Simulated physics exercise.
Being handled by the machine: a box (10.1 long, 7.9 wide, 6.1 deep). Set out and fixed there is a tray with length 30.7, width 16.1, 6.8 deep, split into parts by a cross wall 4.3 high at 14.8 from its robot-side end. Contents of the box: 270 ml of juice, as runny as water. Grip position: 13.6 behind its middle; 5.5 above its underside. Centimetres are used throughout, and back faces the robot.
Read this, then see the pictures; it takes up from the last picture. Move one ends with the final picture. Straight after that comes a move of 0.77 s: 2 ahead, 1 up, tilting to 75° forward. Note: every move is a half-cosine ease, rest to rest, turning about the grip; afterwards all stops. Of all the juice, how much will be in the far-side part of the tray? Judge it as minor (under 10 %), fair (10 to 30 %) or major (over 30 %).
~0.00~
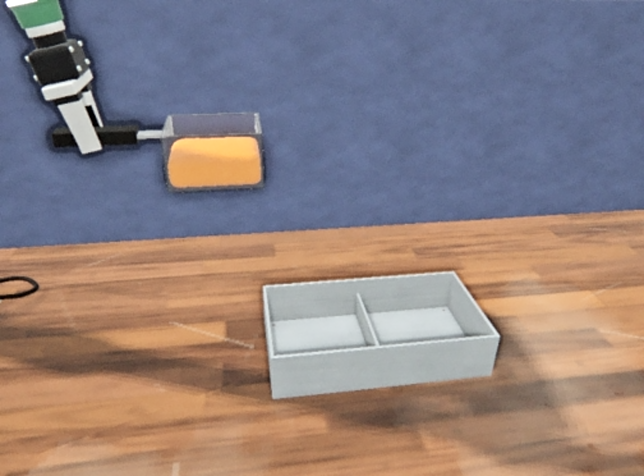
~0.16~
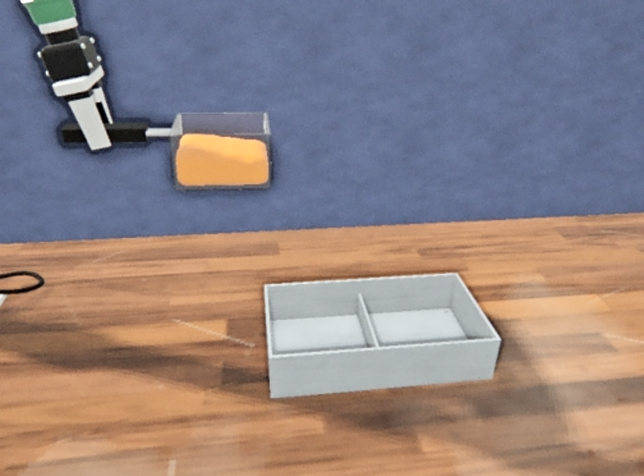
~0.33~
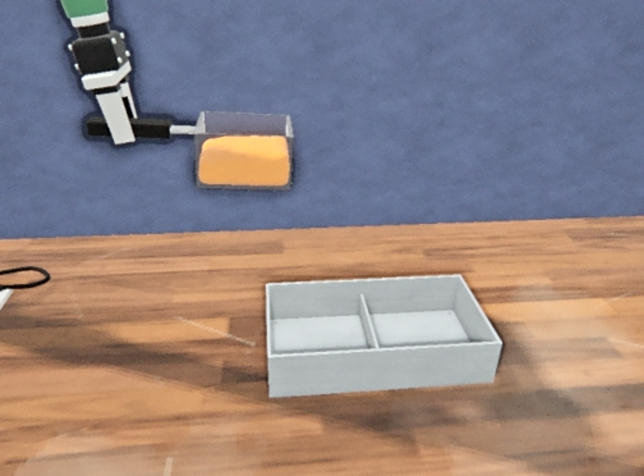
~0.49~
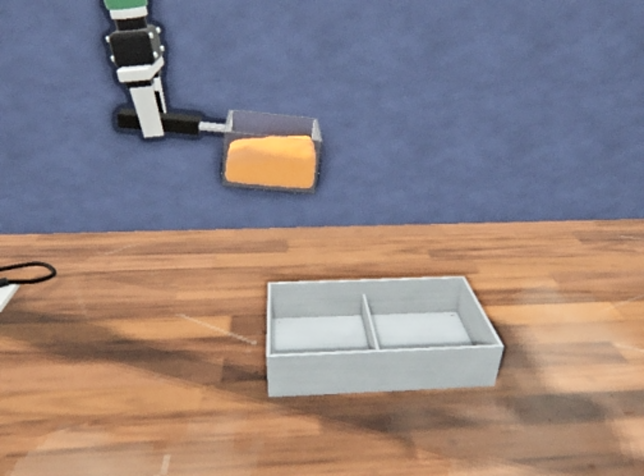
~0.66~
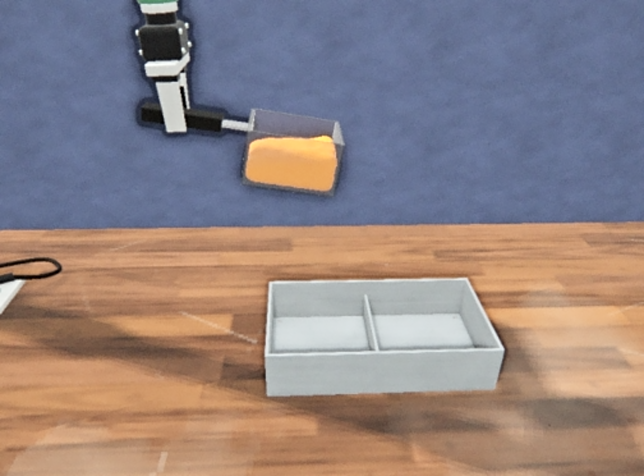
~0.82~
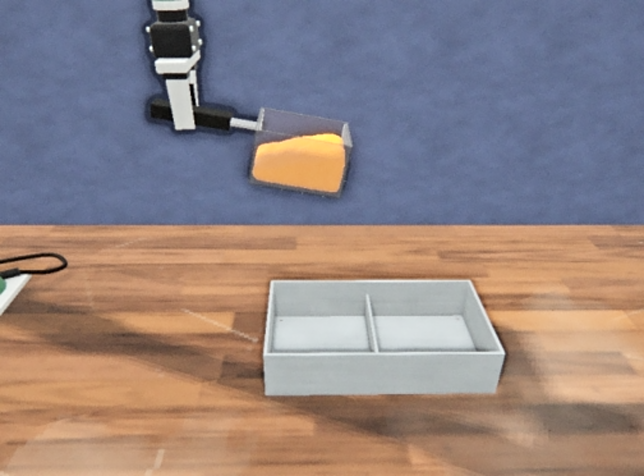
Minor.
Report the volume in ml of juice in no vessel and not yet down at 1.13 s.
Roughly 0 ml.
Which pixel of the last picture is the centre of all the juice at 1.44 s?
(274, 261), about.
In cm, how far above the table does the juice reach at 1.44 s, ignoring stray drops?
It reaches up to about 22 cm above the table.
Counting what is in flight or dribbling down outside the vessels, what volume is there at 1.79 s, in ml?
Roughly 30 ml.
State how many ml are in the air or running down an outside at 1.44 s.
Roughly 40 ml.
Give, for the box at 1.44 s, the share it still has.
Around 65 percent is still there.
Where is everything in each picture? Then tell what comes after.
Box floor at (217, 173), level; upper third of the juice around (215, 151), from x 170 to 260, top at y 140; 270 ml in the box, in the first frame.
Box floor at (225, 173), level; upper third of the juice around (212, 149), from x 175 to 265, top at y 135, in the second frame.
Box floor at (245, 173), tilted 3° forward; upper third of the juice around (245, 150), from x 200 to 285, top at y 140, in the third frame.
Box floor at (269, 173), tilted 7° forward; upper third of the juice around (277, 150), from x 225 to 315, top at y 140, in the fourth frame.
Box floor at (289, 174), tilted 9° forward; upper third of the juice around (296, 151), from x 245 to 335, top at y 140, in the fifth frame.
Box floor at (296, 174), tilted 10° forward; upper third of the juice around (312, 151), from x 255 to 345, top at y 135; 270 ml in the box, in the sixth frame.
By 1.13 s, tilted 32° forward, liquid up to 28 above the table; 270 ml in the box.
By 1.44 s, tilted 69° forward, liquid up to 23 above the table; 170 ml in the box, 60 ml in the robot-side part, 40 ml in the air or running down outside.
By 1.79 s, tilted 75° forward, liquid up to 72 above the table; 150 ml in the robot-side part, 85 ml in the box, 30 ml in the air or running down outside.
By 2.59 s, tilted 75° forward, liquid up to 20 above the table; 190 ml in the robot-side part, 55 ml in the box, 25 ml on the table or floor, 5 ml in the far-side part.
Final state, 190 ml in the robot-side part, 55 ml in the box, 25 ml on the table or floor, 5 ml in the far-side part. That is 1 % in the far-side part of the tray.
